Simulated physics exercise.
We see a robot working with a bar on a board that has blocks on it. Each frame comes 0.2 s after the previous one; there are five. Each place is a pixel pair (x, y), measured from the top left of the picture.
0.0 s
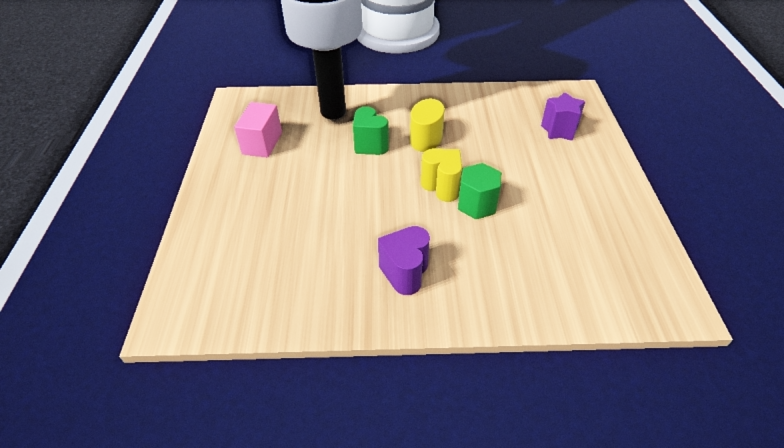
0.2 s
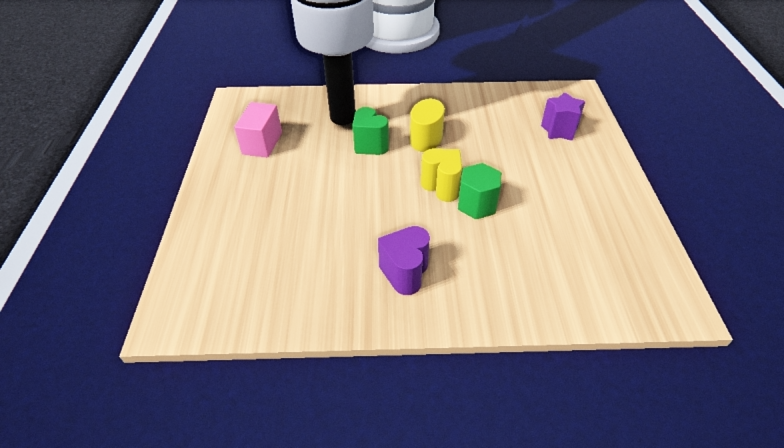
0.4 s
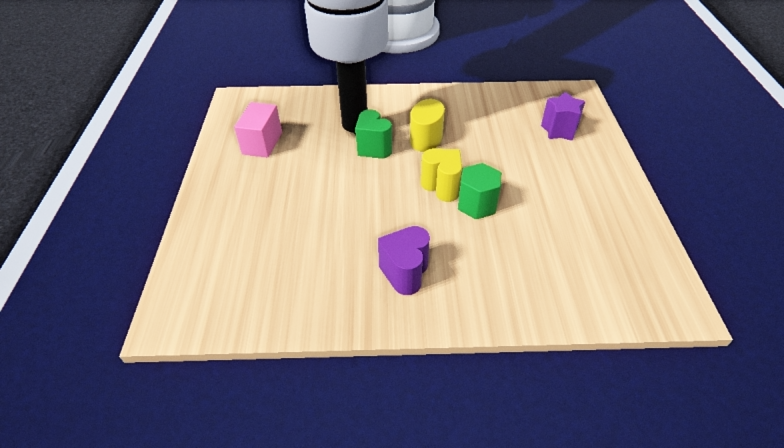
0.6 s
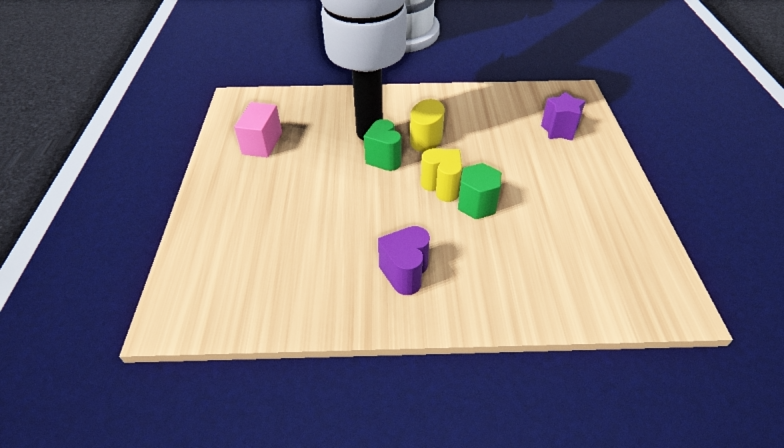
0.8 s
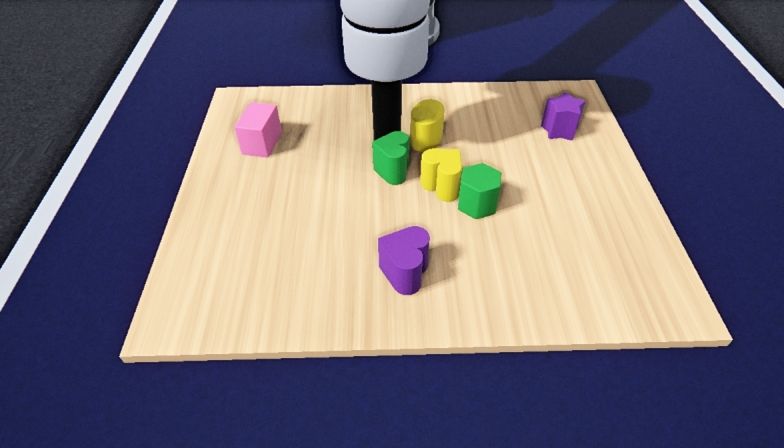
On a wooden board, a robot's black bar pushes a green heart-shaped block toward the lower right.
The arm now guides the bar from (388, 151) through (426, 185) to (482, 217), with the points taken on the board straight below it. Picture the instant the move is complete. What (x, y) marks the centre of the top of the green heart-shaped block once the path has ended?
It should be at about (402, 170).
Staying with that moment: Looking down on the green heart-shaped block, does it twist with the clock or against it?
Looking down, it rotates clockwise.
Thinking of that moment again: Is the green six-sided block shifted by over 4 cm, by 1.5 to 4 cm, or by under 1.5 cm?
Verdict: More than 4 cm.
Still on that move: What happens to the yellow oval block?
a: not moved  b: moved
Choice a: Not moved.
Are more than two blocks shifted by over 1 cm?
Answer: Yes.
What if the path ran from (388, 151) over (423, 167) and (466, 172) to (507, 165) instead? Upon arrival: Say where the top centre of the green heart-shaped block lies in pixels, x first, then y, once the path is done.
At (400, 154).
On the path given first. One third of the way, bar (412, 168); green heart-shaped block (400, 165), turned 65° clockwise.
Two thirds of the way, bar (444, 191); green heart-shaped block (402, 170), turned 85° clockwise; yellow heart-shaped block (485, 177), turned 25° anticlockwise; green six-sided block (528, 190), turned 15° clockwise.
At the end, bar (483, 211); green heart-shaped block (402, 170), turned 85° clockwise; yellow oval block still; yellow heart-shaped block (526, 190), turned 50° anticlockwise; green six-sided block (574, 197), turned 15° clockwise.
